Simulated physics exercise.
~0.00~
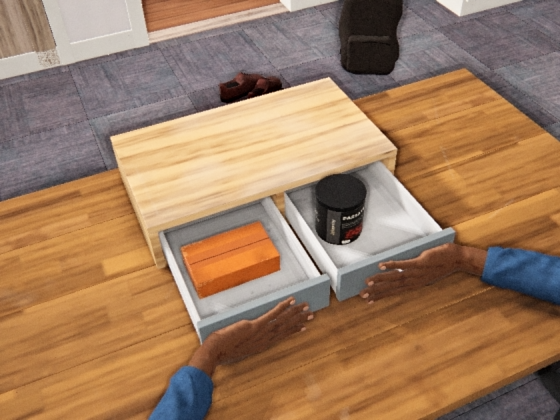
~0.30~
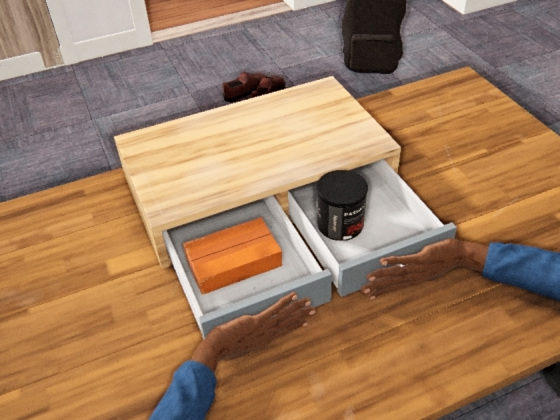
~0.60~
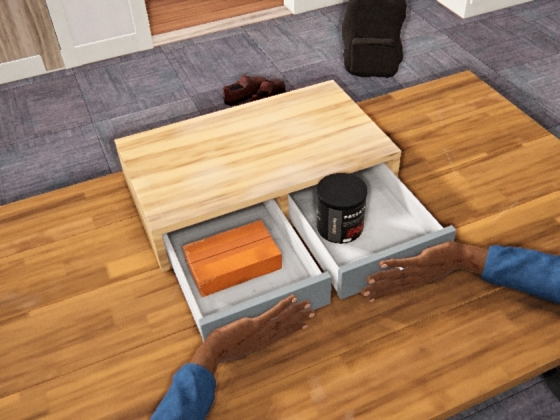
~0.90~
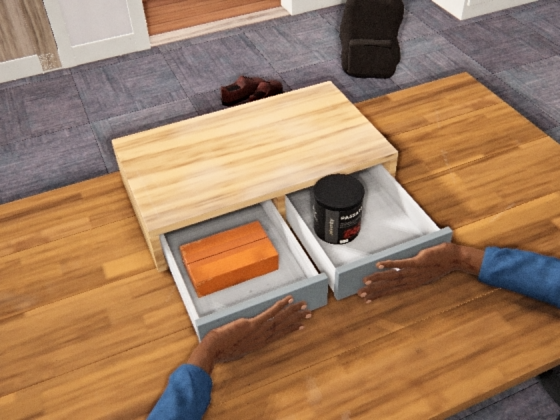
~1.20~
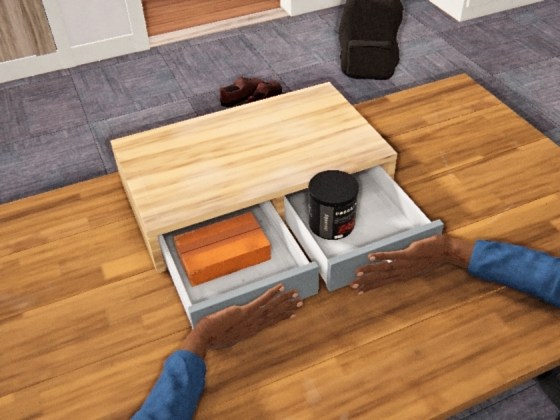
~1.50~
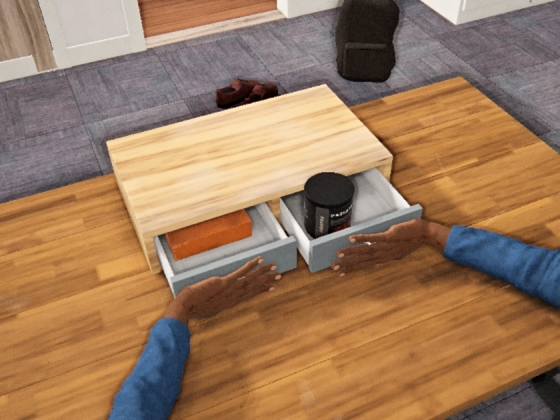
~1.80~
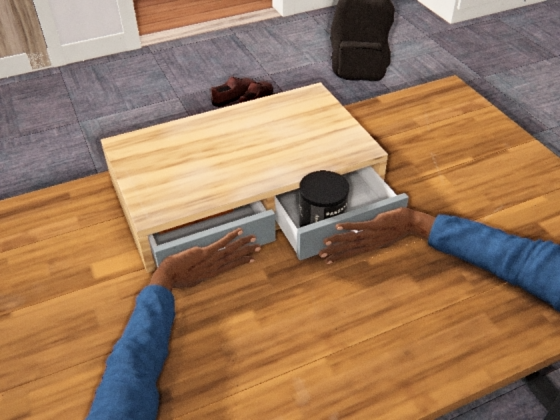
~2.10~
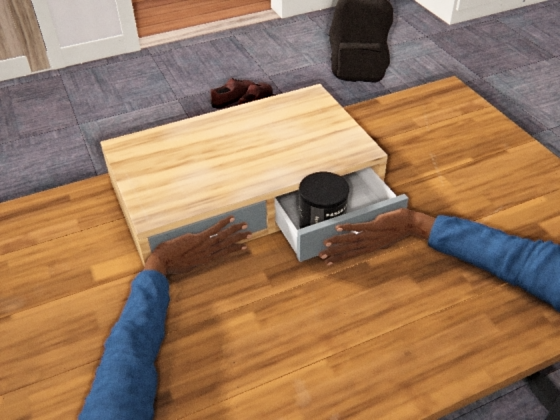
Two hands push the drawers inward; the left closes, but the right stays partly open.
